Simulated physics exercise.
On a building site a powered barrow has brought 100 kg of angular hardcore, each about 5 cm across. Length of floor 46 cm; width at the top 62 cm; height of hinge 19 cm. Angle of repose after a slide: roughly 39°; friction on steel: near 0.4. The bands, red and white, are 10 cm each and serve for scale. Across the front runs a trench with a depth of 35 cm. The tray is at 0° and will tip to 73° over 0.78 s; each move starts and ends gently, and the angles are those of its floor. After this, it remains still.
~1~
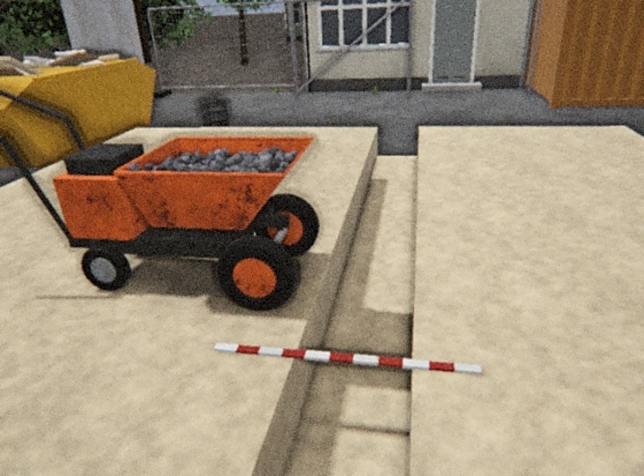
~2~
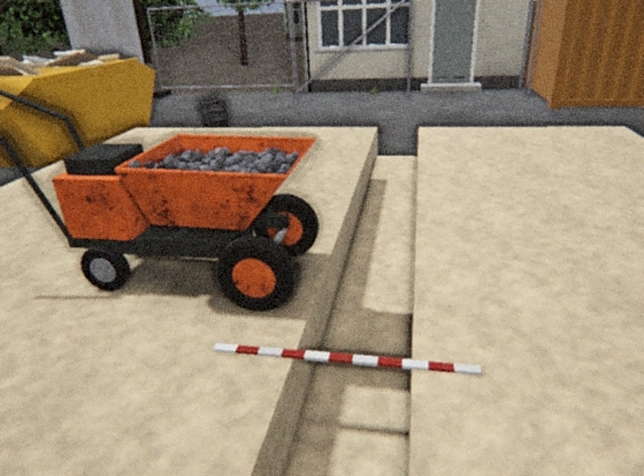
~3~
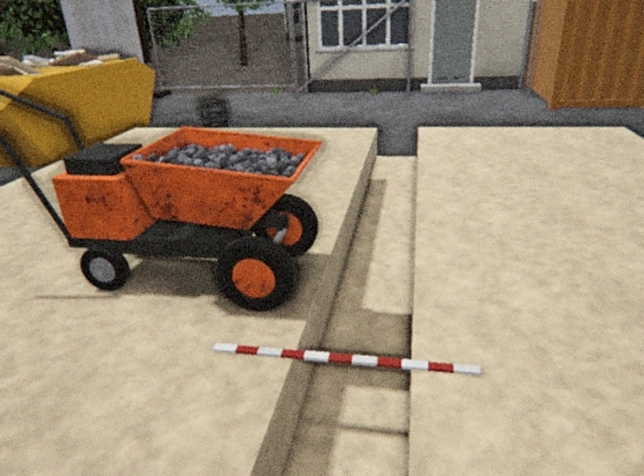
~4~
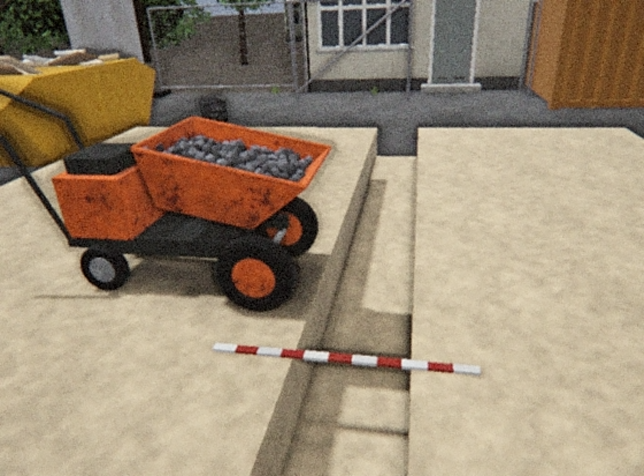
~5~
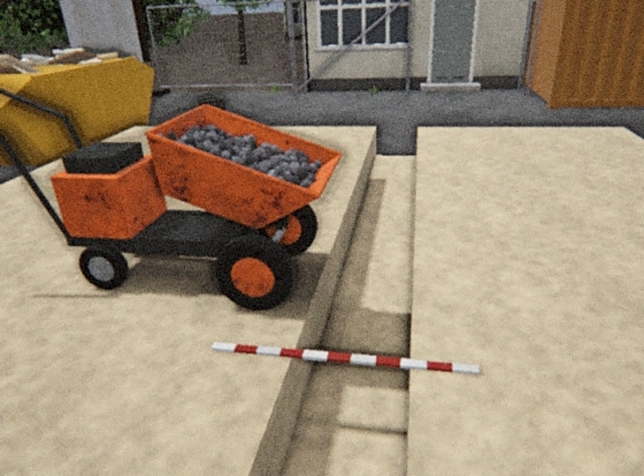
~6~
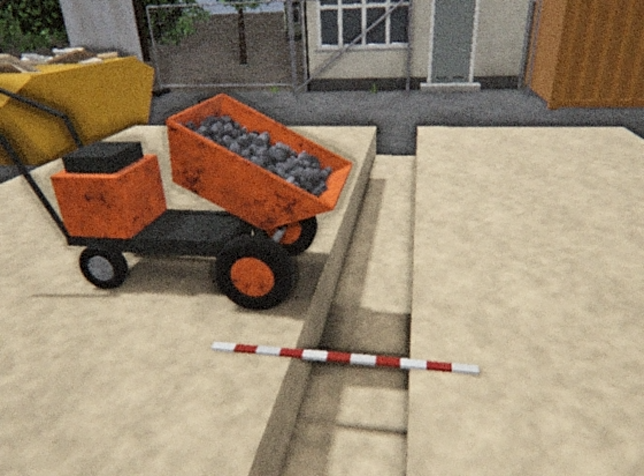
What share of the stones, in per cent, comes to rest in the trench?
About 70 per cent of the stones finish in the trench.
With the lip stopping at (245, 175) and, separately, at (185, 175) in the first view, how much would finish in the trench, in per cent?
About 95 and 80 per cent.
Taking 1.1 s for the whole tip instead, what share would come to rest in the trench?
With that timing, about 80 per cent.
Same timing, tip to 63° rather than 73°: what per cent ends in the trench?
About 40%.
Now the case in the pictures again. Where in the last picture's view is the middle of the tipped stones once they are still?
(398, 328).
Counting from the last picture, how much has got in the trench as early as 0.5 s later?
I'd put it near 20 per cent.
Then, 0.2 s after the last picture the floor is at 61°, 100 % in the tray; the foremost stones are at (362, 227).
Then, 0.5 s after the last picture the floor is at 73°, 69 % in the tray, 20 % in the trench, 11 % past the trench; the foremost stones are at (456, 314).
Then, 0.9 s after the last picture the floor is at 73°, 24 % in the tray, 45 % in the trench, 31 % past the trench; the foremost stones are at (557, 303).
Then, 2.9 s after the last picture the floor is at 73°, 0 % in the tray, 70 % in the trench, 30 % past the trench; the foremost stones are at (598, 304).
